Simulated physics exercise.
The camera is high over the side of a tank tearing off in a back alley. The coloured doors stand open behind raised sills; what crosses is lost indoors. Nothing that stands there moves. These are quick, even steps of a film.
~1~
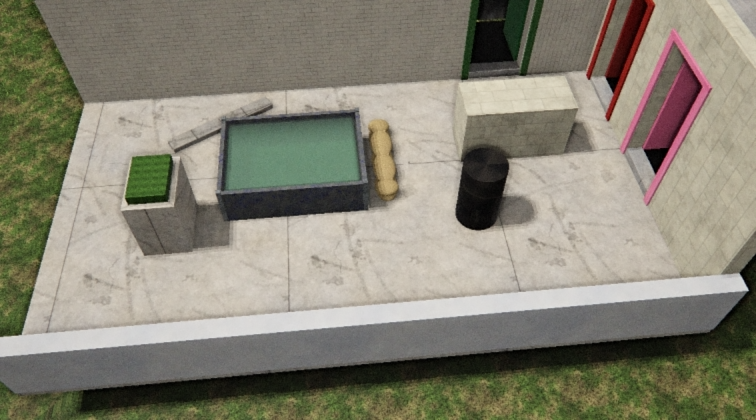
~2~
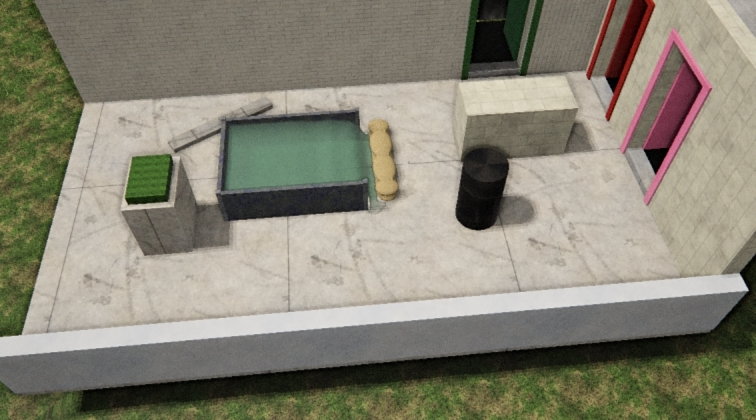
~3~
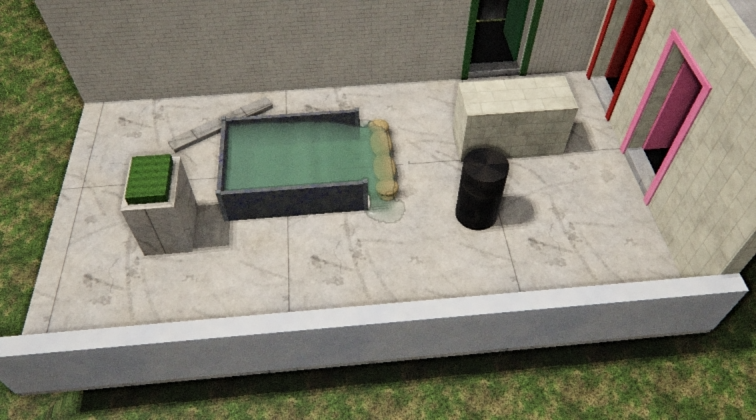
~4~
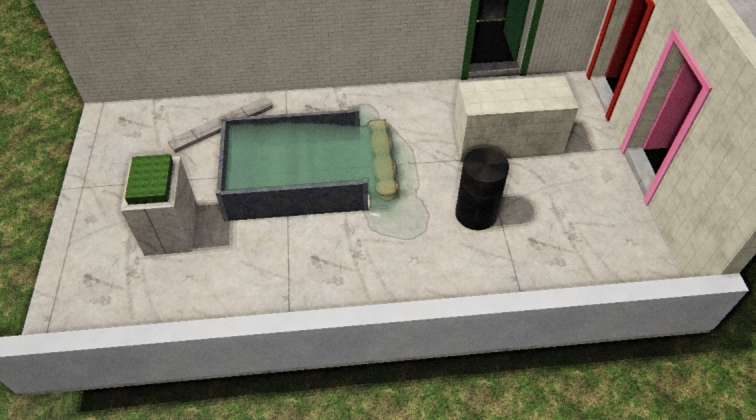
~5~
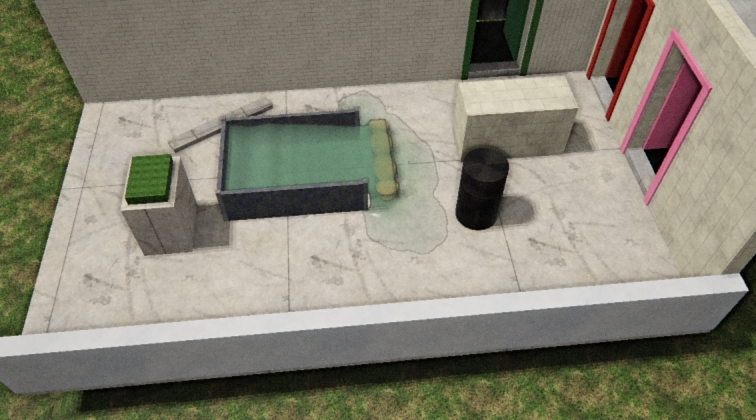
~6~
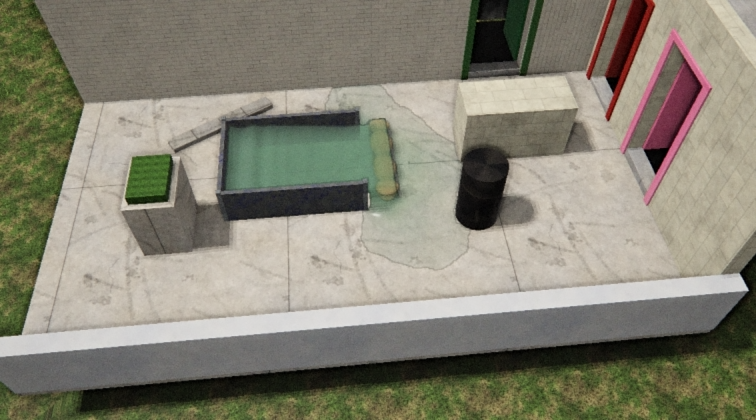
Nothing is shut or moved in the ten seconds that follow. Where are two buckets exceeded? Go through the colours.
One by one: The green door holds within the limit; the red door holds within the limit; the pink door holds within the limit.
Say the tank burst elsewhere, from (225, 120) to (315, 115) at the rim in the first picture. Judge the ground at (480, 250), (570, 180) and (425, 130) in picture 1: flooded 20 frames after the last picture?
One after the other: Not flooded, dry, under water.
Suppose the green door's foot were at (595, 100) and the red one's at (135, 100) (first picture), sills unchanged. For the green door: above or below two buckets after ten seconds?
Green door holds.
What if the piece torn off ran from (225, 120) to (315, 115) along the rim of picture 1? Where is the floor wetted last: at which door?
Last comes the pink one.
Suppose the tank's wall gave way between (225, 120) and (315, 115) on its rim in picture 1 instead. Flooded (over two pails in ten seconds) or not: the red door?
Red passes that mark.
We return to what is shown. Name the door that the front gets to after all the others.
It is the door marked red.
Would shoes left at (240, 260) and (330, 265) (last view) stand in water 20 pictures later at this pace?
One after the other: Clear, clear.
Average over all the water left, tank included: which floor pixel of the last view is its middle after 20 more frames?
Close to (376, 179).
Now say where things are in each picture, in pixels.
The first frame shows still water in the water tank at (292, 153).
In the second frame, water pours out at (360, 163) and has run to (367, 136).
In the third frame, the front is at (366, 123), out from the gap at (360, 165).
In the fourth frame, water pours out at (360, 164) and has run to (368, 110).
In the fifth frame, water pours out at (360, 164) and has run to (370, 102).
In the sixth frame, water pours out at (360, 163) and has run to (368, 85).
A moment on, water covers 25 % of the floor; the green door not reached, the red door not reached, the pink door not reached.
Next, water covers 35 % of the floor; the green door wet at the sill, nothing in, the red door not reached, the pink door not reached.
Then, water covers 40 % of the floor; the green door wet at the sill, nothing in, the red door wet at the sill, nothing in, the pink door wet at the sill, nothing in.
Later, water covers 55 % of the floor; the green door wet at the sill, nothing in, the red door wet at the sill, nothing in, the pink door wet at the sill, nothing in.
In the end, water covers 60 % of the floor; the green door wet at the sill, nothing in, the red door wet at the sill, nothing in, the pink door wet at the sill, nothing in.
